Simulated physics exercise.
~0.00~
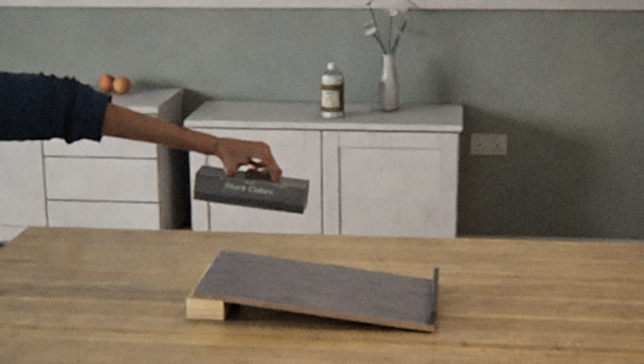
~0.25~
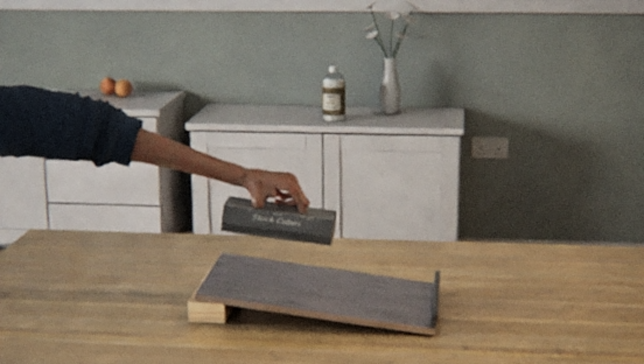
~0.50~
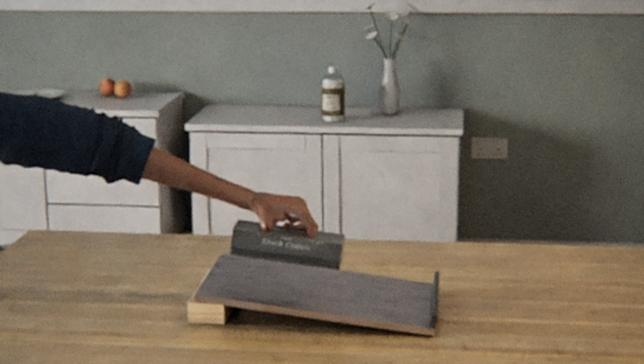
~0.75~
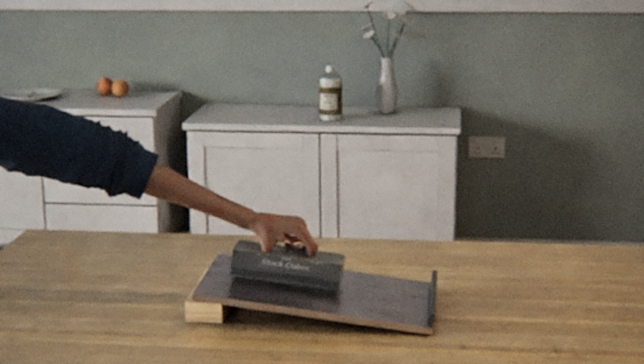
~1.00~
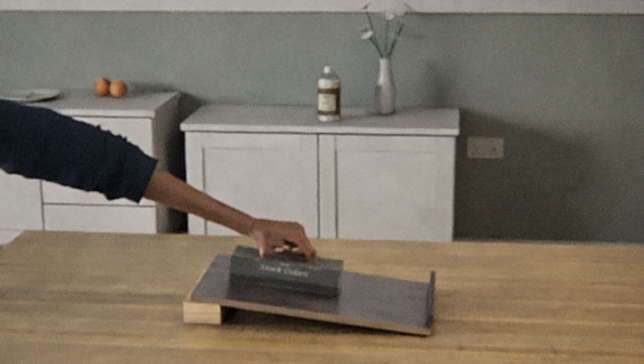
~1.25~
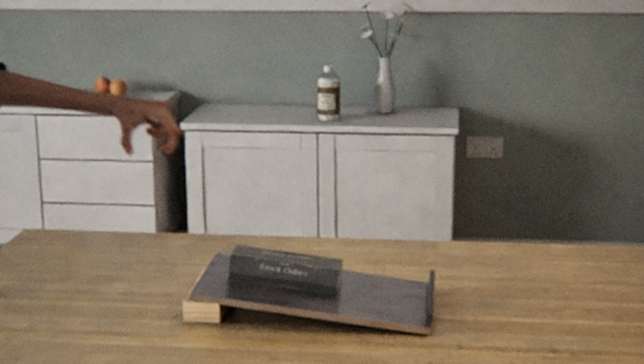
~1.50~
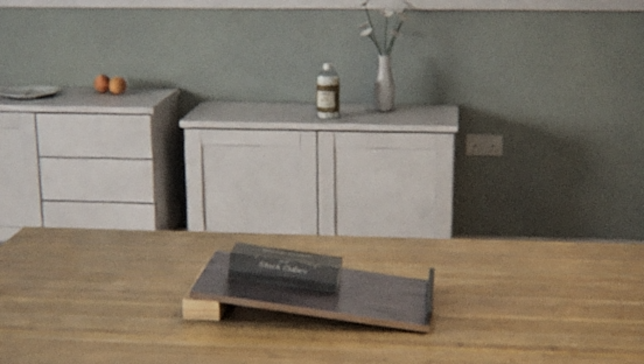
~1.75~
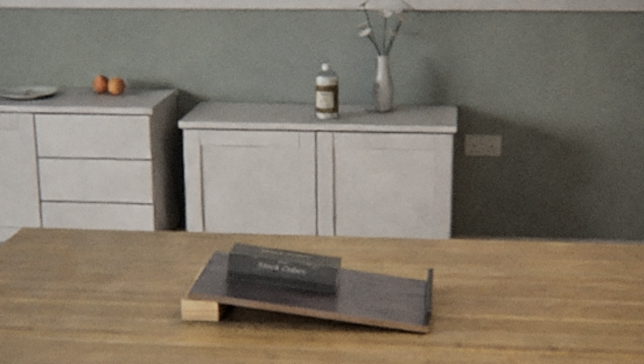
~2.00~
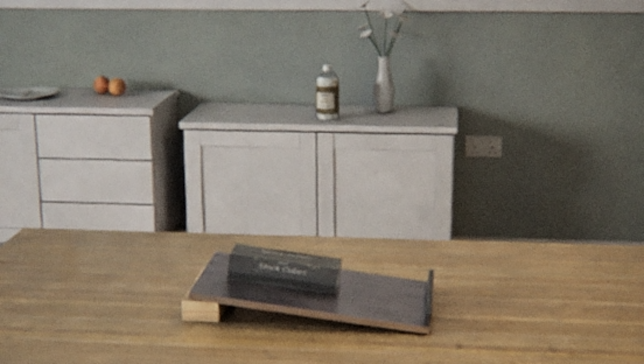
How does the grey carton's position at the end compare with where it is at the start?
At the start the grey carton is held in the air above the table. At the end it rests lower and a little further right, on the upper part of the sloping board.
